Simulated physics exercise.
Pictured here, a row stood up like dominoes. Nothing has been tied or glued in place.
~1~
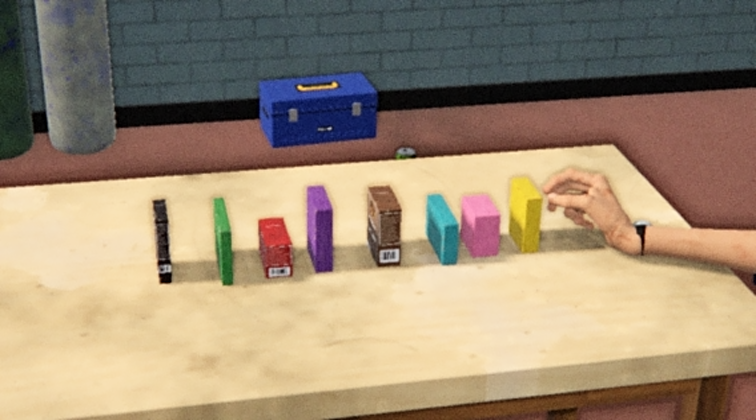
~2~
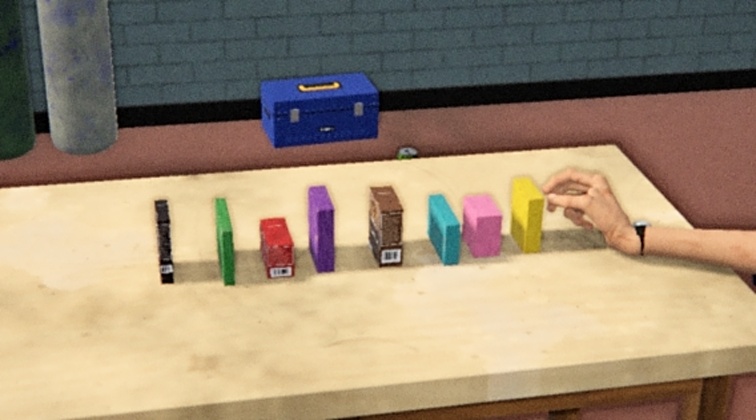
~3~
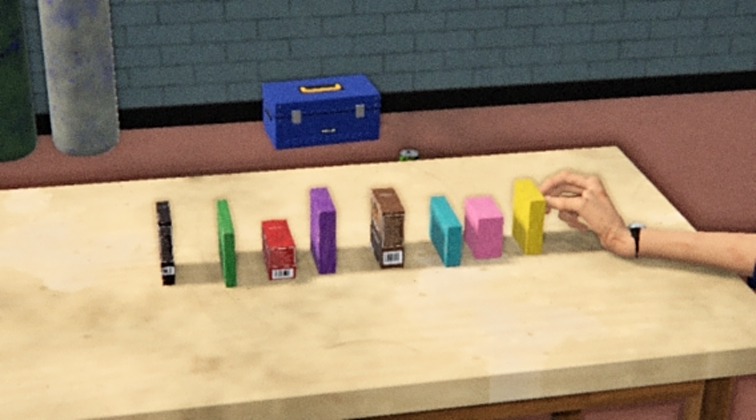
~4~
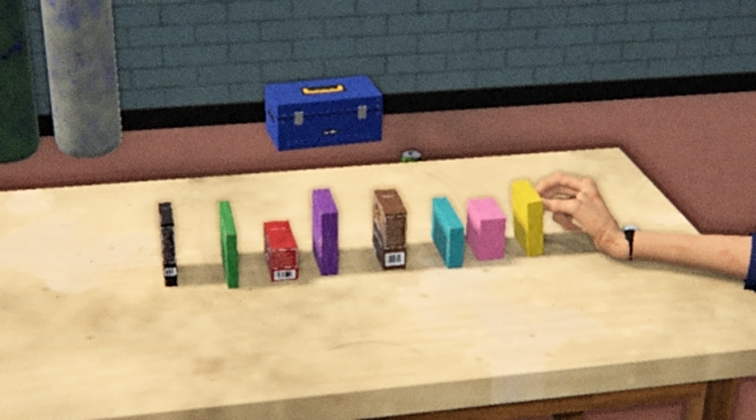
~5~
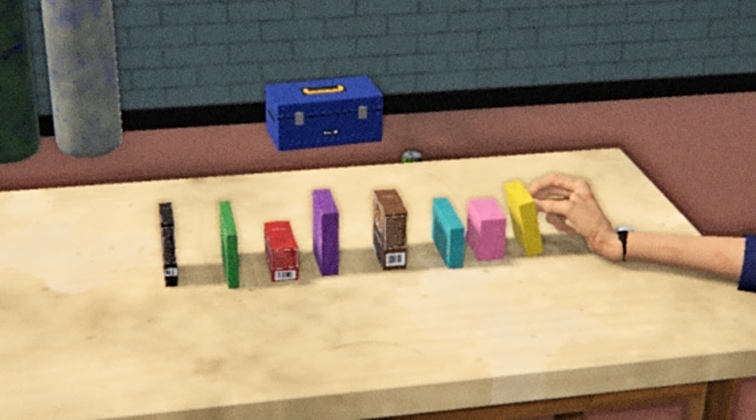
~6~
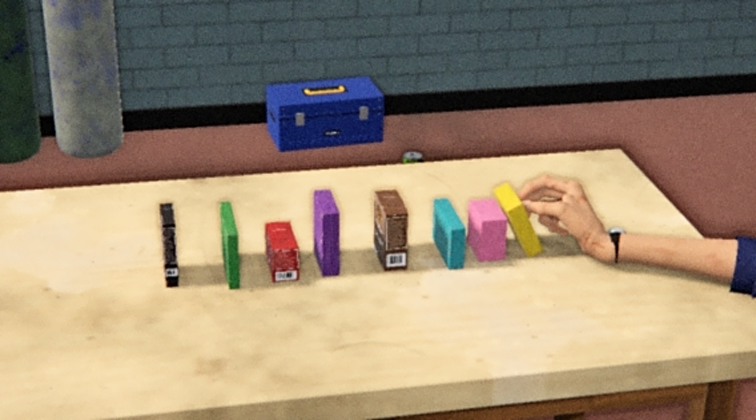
At first, a row of upright coloured blocks and small boxes stands on a wooden table, with a hand touching the yellow block at the right end. The hand then pushes the yellow block leftward, and it tilts increasingly toward the pink block while the others stay upright.
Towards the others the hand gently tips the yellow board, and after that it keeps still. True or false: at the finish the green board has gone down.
False, it is still up.
Then, 0.10 s on from there, yellow board 28° over.
Then, 0.20 s on from there, yellow board 30° over.
Then, 0.70 s on from there, green board resting near (230, 245).
In the end, all 6 unmoved. At the end, from the last picture's camera, green board near (230, 245).
